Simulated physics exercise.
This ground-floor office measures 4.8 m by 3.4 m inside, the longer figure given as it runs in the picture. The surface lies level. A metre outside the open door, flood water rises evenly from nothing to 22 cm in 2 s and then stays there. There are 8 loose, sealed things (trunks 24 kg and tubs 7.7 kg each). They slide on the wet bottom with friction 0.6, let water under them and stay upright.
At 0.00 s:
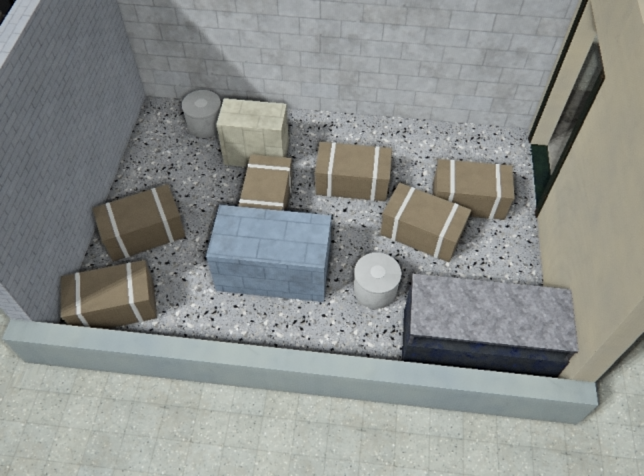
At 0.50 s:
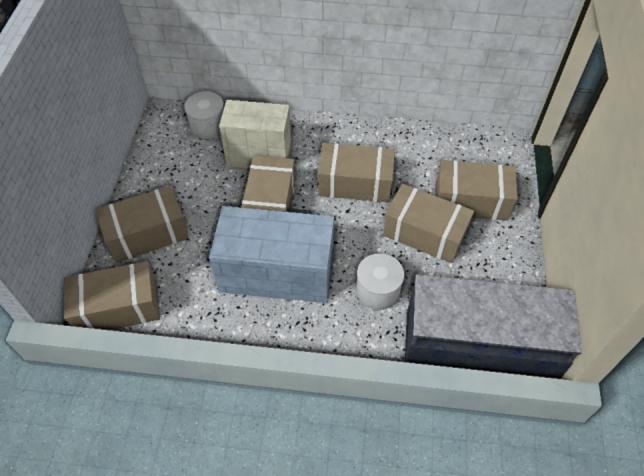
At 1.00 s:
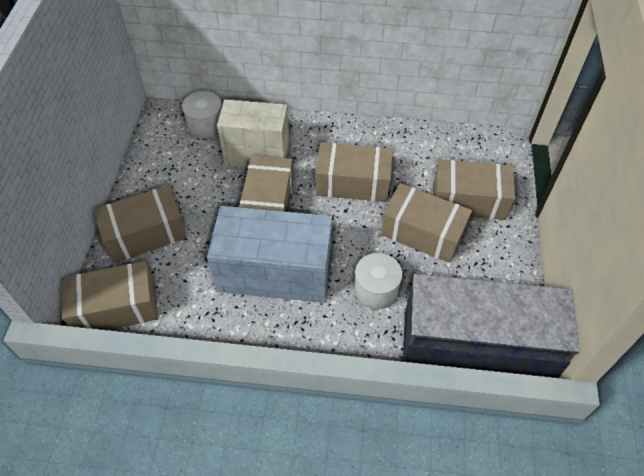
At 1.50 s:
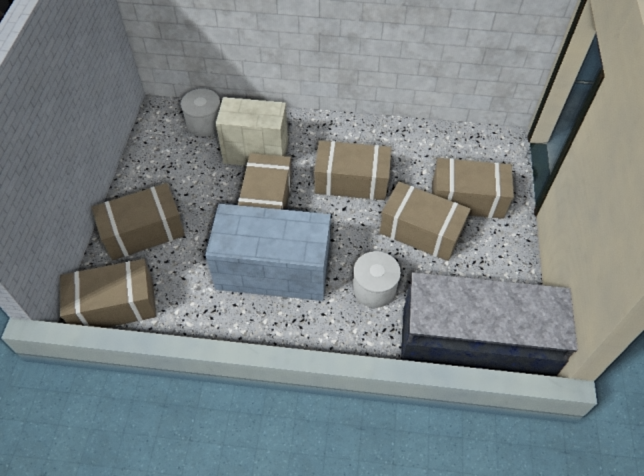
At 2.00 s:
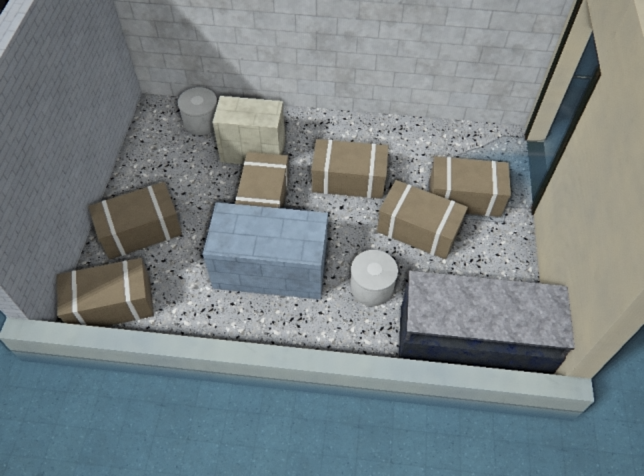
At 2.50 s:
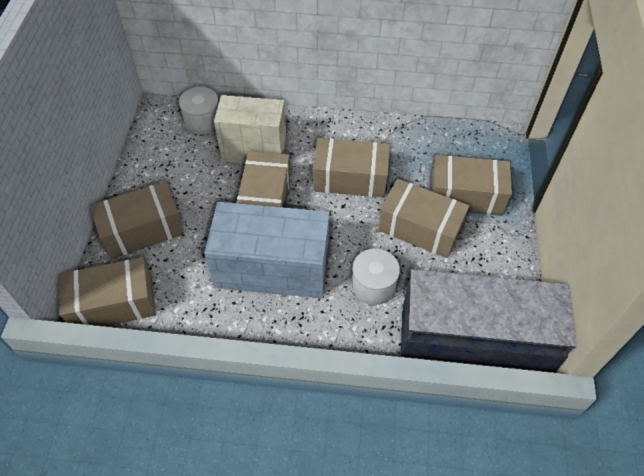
Walled room with strapped brown boxes standing still as blue water covers the ground outside, then seeps in at the right doorway.
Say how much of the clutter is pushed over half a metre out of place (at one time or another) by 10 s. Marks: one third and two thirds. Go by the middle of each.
That comes to at least two thirds.
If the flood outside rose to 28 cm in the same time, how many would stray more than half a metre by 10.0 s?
In that case 8 of them.
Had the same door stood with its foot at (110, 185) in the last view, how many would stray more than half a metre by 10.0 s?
In that case 4 of them.
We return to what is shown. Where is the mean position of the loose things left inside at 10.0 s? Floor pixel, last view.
At about (250, 259).
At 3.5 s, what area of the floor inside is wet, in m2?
About 5.0 m2.
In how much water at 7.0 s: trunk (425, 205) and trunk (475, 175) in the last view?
Roughly 7 and 7 cm.
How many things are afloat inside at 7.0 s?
2 of them.
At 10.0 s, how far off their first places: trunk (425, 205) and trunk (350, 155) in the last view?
In turn: 80 cm, 150 cm.
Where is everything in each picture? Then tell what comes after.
The first frame shows a trunk at (475, 178), on the bottom; a trunk at (354, 160) rests on the ground; 0.0 m2 under water; 0 of 8 have shifted.
The second frame shows a trunk at (478, 179) rests on the ground; a trunk at (357, 161) rests on the ground; 0.0 m2 under water; 0 of 8 have shifted.
The third frame shows a trunk at (476, 178), on the bottom; a trunk at (355, 161) rests on the ground; 0.0 m2 under water; 0 of 8 have shifted.
The fourth frame shows a trunk at (475, 177), on the bottom; a trunk at (353, 159) rests on the ground; water covers 0.0 m2; 0 of 8 have shifted.
The fifth frame shows a trunk at (472, 175) rests on the ground; a trunk at (351, 157), on the bottom; 0.6 m2 under water; 0 of 8 have shifted.
The sixth frame shows a trunk at (473, 174) rests on the ground; a trunk at (352, 156), on the bottom; 1.8 m2 under water; 0 of 8 have shifted.
After 3.5 s 0 of 8 are over 50 cm from their spots; 0 afloat.
After 4.5 s 1 of 8 are over 50 cm from their spots; 0 afloat.
After 7.0 s 3 of 8 are over 50 cm from their spots; 2 afloat.
After 10.0 s 8 of 8 are over 50 cm from their spots, and 8 have been at some point; 6 afloat.
